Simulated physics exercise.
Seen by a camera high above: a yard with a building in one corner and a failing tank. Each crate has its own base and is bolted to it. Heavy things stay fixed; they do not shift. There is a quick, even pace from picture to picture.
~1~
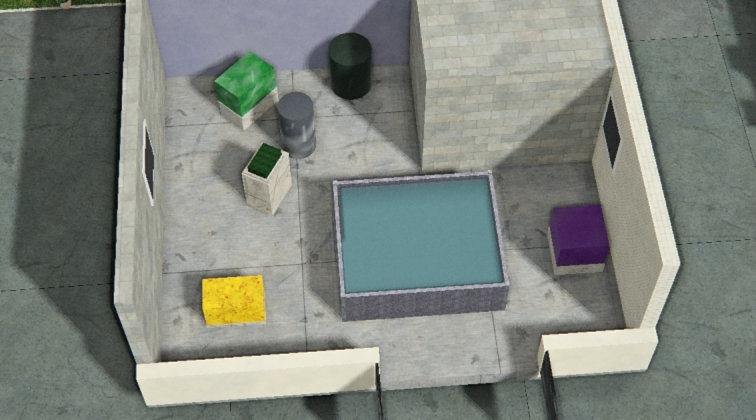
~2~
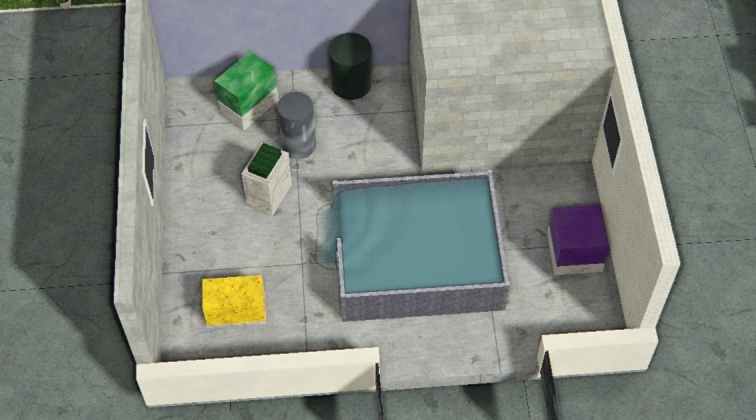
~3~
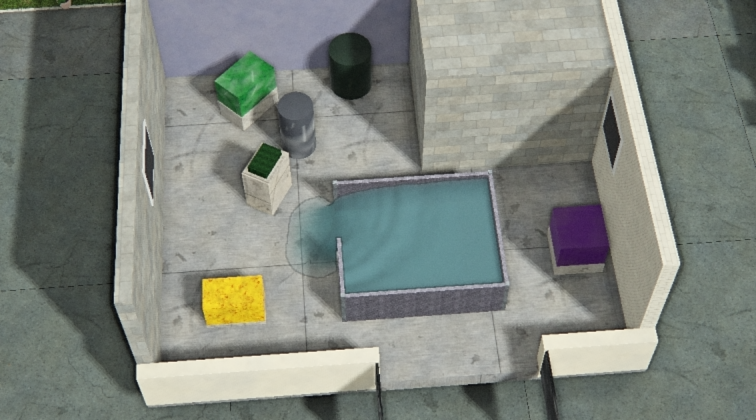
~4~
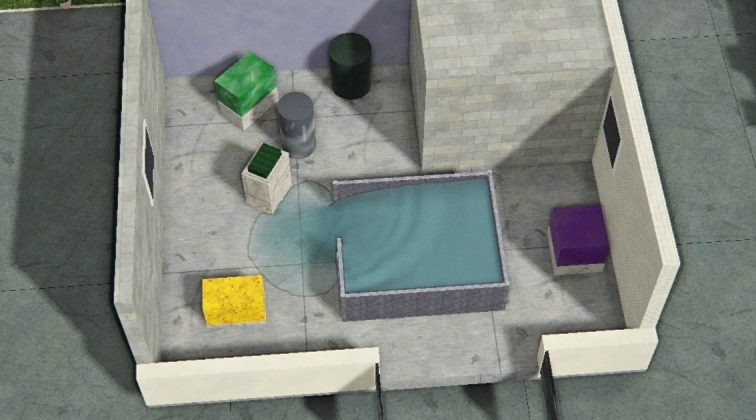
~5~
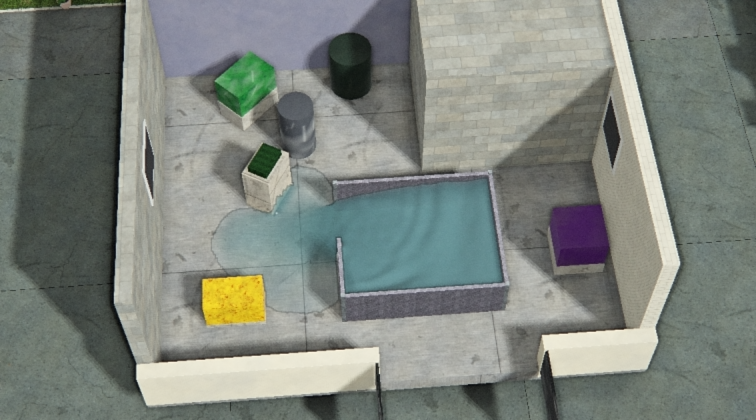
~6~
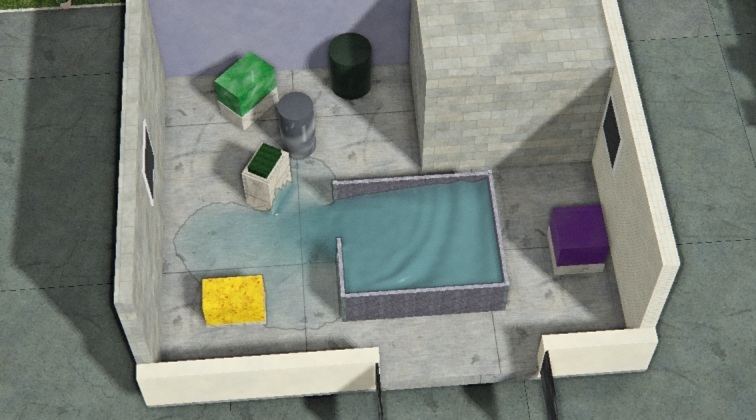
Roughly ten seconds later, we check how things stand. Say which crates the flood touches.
The yellow crate is not protected by its plinth; the purple crate is protected by its plinth; the green crate is protected by its plinth.
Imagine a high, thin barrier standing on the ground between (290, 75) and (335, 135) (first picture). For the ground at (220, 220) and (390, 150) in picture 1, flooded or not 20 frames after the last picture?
As listed: Wet, under water.
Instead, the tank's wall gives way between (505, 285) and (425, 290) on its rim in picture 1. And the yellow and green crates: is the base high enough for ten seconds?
As I see it, yellow is not reached, and green is not reached.
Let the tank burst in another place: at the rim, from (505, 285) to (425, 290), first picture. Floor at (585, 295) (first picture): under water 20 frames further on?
I reckon it ends up drenched.
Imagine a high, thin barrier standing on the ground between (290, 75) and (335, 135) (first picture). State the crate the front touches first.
That is the yellow one.
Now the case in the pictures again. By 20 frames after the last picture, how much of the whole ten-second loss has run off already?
0 per cent.
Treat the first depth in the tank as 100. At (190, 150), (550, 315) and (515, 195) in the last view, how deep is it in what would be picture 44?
In order: About 10, 4 and 0 in a hundred.
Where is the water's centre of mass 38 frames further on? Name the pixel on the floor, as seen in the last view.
My reading is close to (324, 226).
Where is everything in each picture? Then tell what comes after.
The tank at (419, 235) is whole and still, in the first frame.
The front is at (324, 210), out from the gap at (340, 228), in the second frame.
Water pours out at (340, 229) and has run to (299, 267), in the third frame.
The front is at (254, 254), out from the gap at (340, 230), in the fourth frame.
Water pours out at (340, 230) and has run to (218, 238), in the fifth frame.
Water pours out at (340, 230) and has run to (182, 235), in the sixth frame.
A moment on, water covers 25 % of the floor; the yellow crate water round its plinth, the purple crate not reached, the green crate not reached.
Next, water covers 45 % of the floor; the yellow crate water round its plinth, the purple crate not reached, the green crate water round its plinth.
Then, water covers 60 % of the floor; the yellow crate water round its plinth, the purple crate not reached, the green crate water round its plinth.
Later, water covers 85 % of the floor; the yellow crate water round its plinth, the purple crate water round its plinth, the green crate water round its plinth.
In the end, water covers 100 % of the floor; the yellow crate was topped, the purple crate stayed above the water, the green crate stayed above the water.
